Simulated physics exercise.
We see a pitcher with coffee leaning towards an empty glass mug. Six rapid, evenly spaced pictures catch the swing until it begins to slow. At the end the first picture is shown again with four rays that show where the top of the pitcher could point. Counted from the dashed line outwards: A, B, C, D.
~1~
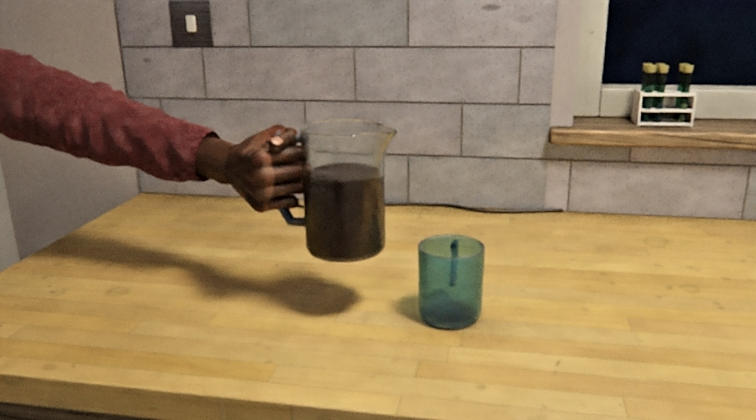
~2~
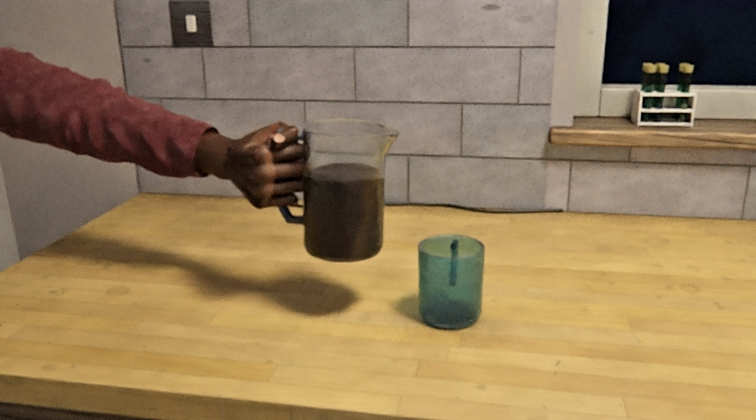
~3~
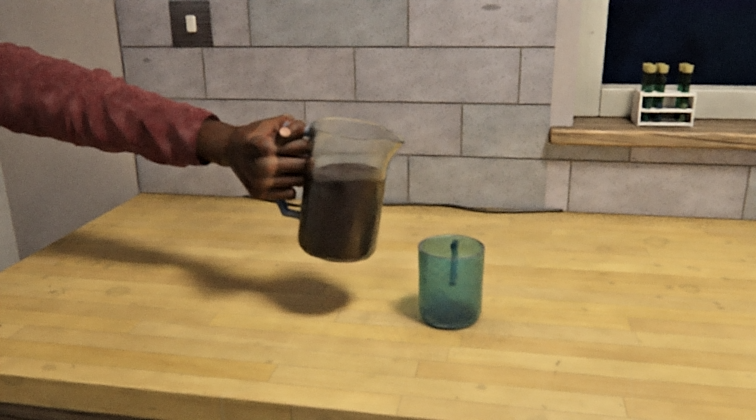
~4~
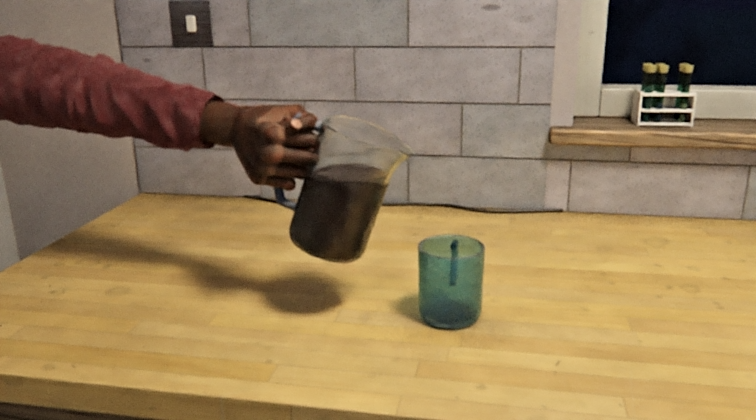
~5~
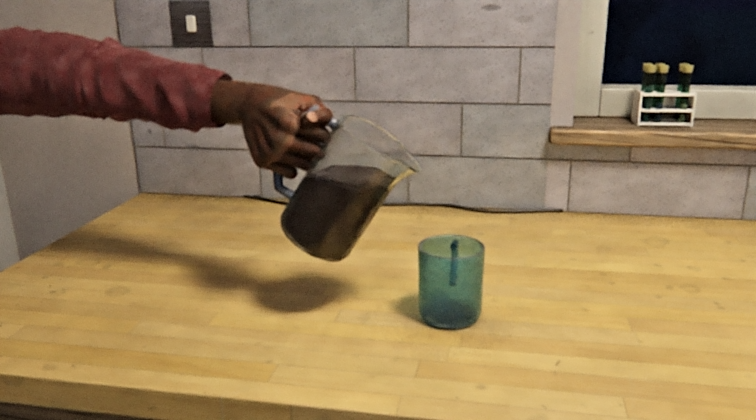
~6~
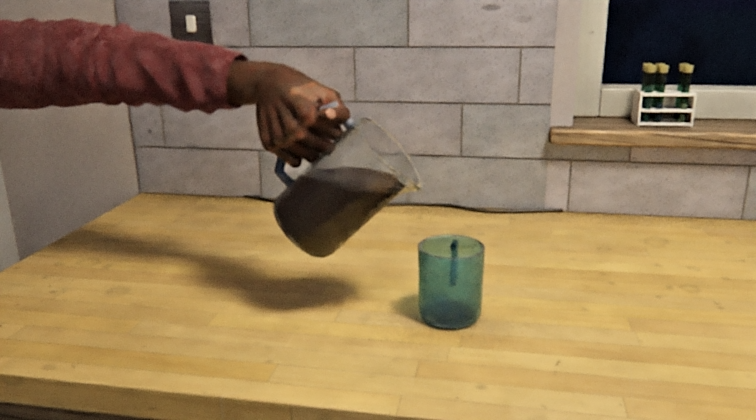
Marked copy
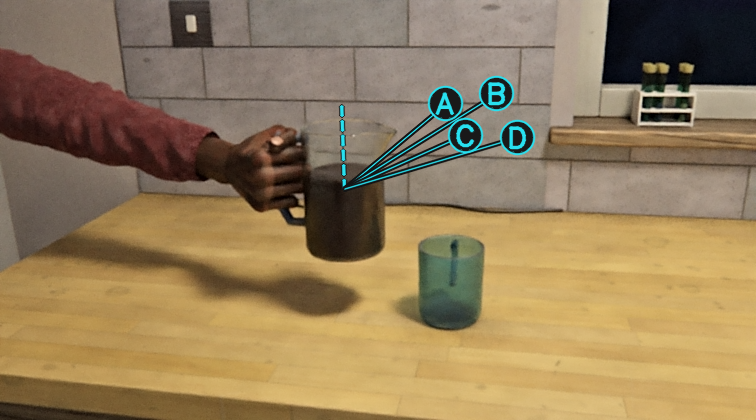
On a wooden kitchen counter, a hand in a red sleeve held a clear pitcher of dark coffee upright, then steadily tilted it rightward toward an empty blue-green glass mug, with nothing leaving the lip.
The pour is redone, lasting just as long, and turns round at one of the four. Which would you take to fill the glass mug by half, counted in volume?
D works best here.
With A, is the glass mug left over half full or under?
Under.
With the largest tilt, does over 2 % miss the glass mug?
No.
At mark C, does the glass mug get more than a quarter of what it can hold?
Yes, it does.
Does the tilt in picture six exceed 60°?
No.
In cyan, A at (433, 115); B at (482, 102); C at (450, 141); D at (500, 142).
With A, the glass mug ends with about 5 % of what it can hold.
With B, the glass mug ends with about 15 % of what it can hold.
With C, the glass mug ends with about 29 % of what it can hold.
With D, the glass mug ends with about 51 % of what it can hold.
